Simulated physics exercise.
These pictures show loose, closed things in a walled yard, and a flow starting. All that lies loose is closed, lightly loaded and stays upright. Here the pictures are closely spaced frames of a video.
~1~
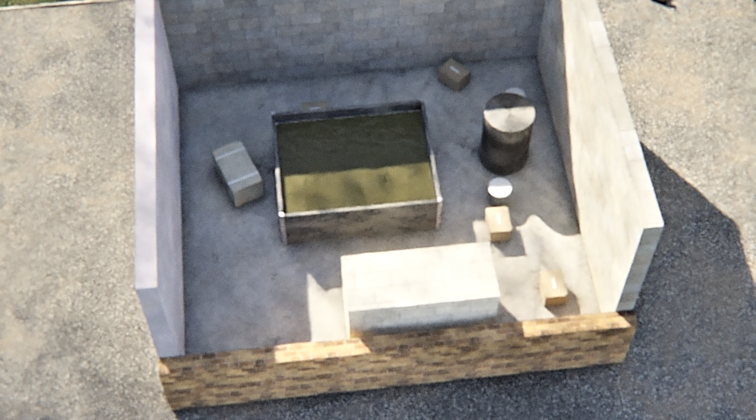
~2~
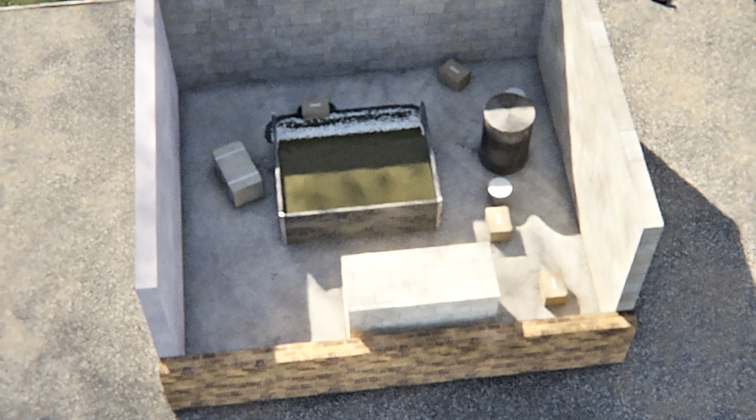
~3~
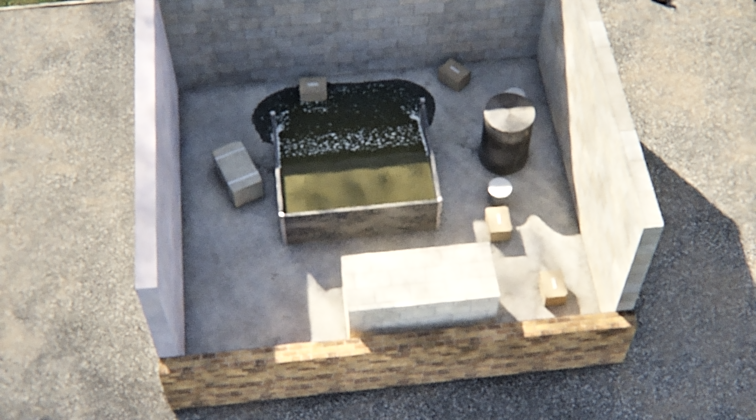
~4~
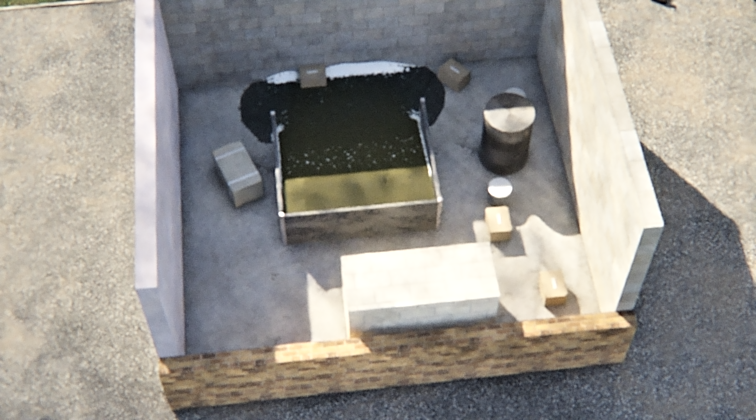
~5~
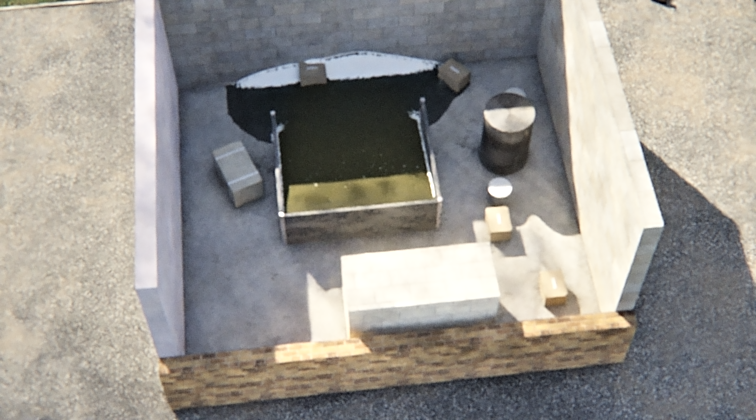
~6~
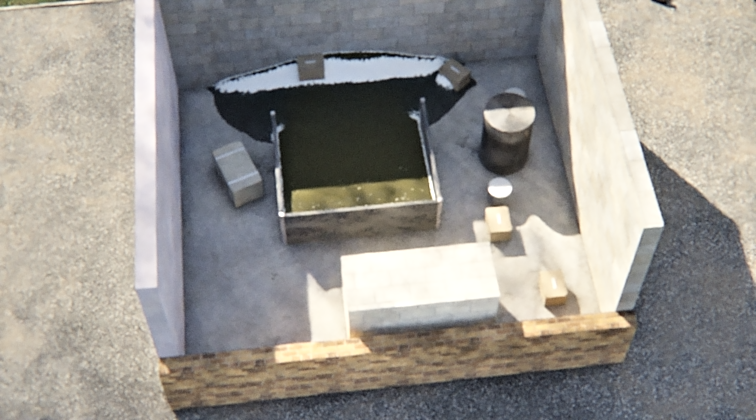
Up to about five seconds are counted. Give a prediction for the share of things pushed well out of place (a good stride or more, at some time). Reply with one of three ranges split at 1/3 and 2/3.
2/3 or more.
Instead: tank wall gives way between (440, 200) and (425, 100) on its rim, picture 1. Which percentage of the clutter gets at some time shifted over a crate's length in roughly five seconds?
That works out to about 90 per cent of them.
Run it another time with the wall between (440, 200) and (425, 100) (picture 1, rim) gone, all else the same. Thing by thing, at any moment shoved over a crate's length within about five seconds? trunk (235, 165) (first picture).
As for this one, it came up short.
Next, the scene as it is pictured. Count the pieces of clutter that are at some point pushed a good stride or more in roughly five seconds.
Counting them up gives 5.
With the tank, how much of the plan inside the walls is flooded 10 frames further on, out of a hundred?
Estimate: Close to 45 in a hundred.
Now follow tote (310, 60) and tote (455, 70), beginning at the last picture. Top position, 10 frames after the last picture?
About (193, 80) and (542, 90).
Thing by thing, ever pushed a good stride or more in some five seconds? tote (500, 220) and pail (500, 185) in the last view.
Taking them as you listed them, I'd say too little for the first and too little for the second.
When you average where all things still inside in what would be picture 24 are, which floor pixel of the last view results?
What remains is centred near (438, 228).
A moment on, 1 of 7 are well off their spots; 1 afloat.
Next, 2 of 7 are well off their spots; 2 afloat.
Later, 3 of 7 are well off their spots; 3 afloat.
In the end, 5 of 7 are well off their spots, and 5 have been at some point; 3 afloat.
